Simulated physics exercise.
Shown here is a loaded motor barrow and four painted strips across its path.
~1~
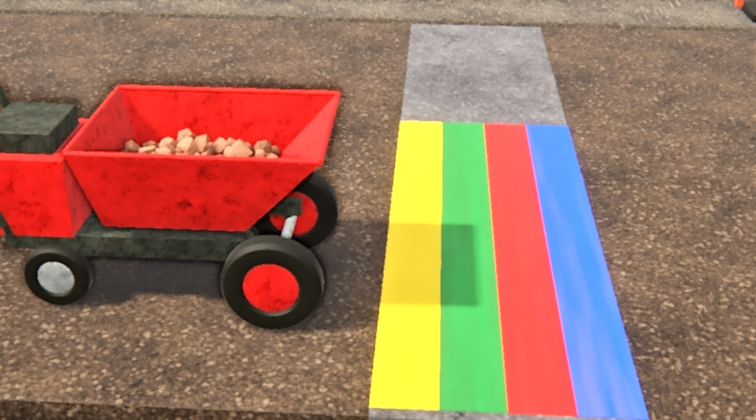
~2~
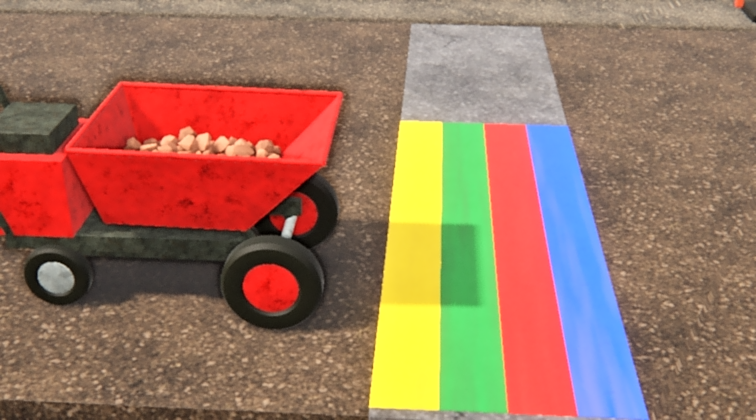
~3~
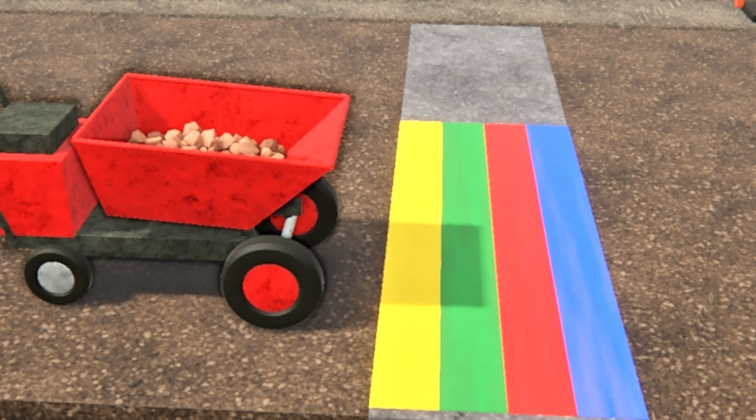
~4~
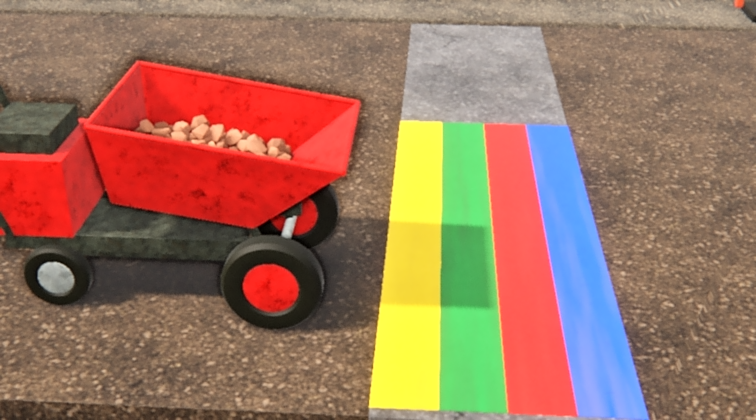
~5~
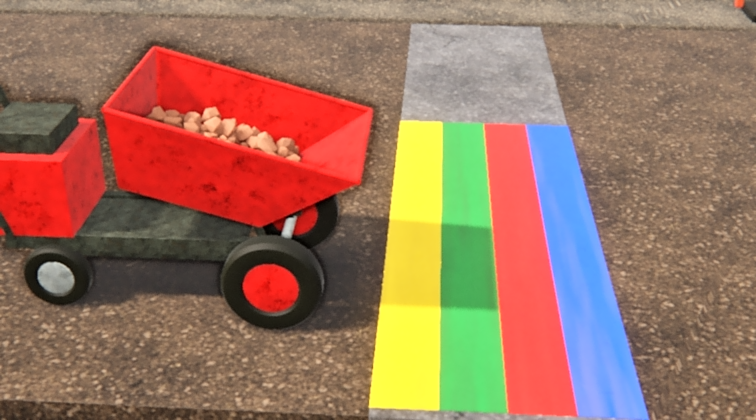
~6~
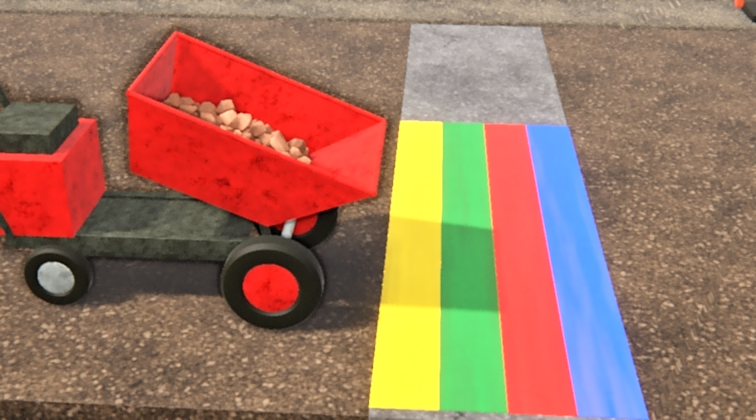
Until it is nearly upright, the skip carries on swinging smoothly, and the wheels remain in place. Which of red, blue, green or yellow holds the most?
Green.
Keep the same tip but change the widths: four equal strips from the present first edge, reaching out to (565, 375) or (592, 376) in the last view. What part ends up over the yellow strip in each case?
Roughly 0 percent first, then roughly 0 percent.
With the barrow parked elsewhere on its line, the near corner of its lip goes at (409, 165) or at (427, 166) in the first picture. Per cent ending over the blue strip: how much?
Roughly 30 percent first, then roughly 40 percent.
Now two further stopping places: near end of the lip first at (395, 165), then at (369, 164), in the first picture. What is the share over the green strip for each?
You'd get around 10 in a hundred, then 20 in a hundred.
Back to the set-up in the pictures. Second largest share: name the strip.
I'd say the red strip.
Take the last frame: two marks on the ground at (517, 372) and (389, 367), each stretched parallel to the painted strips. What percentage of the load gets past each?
Respectively 30 and 80 %.
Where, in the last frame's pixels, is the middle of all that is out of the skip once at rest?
Centre at rest: Close to (484, 286).
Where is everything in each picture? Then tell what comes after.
The first picture shows lip of the skip (319, 162), level; top of the load (200, 161), lumps of rubble; yellow strip (407, 363); green strip (472, 365); red strip (537, 368); blue strip (603, 371).
The second picture shows lip of the skip (322, 164), tipped barely; top of the load (188, 159).
The third picture shows lip of the skip (331, 167), tipped barely; top of the load (184, 155).
The fourth picture shows lip of the skip (343, 173), tipped a little; top of the load (179, 141).
The fifth picture shows lip of the skip (358, 182), tipped clearly; top of the load (178, 141).
The sixth picture shows lip of the skip (373, 194), tipped clearly; top of the load (180, 130); yellow strip (407, 363); green strip (472, 365); red strip (537, 368); blue strip (603, 371).
Just after the last frame, skip tipped steeply; every one in the skip.
A moment on, skip tipped right over; roughly half in the skip; about a tenth over the yellow strip; roughly half over the green strip; about a tenth over the red strip; just a few over the blue strip.
Further on, skip tipped right over; about a tenth in the skip; about a tenth over the yellow strip; roughly a third over the green strip; roughly a quarter over the red strip; about a tenth over the blue strip; just a few off the paint.
When it is over, skip tipped right over; about a tenth in the skip; about a tenth over the yellow strip; roughly a third over the green strip; roughly a quarter over the red strip; about a tenth over the blue strip; just a few off the paint.
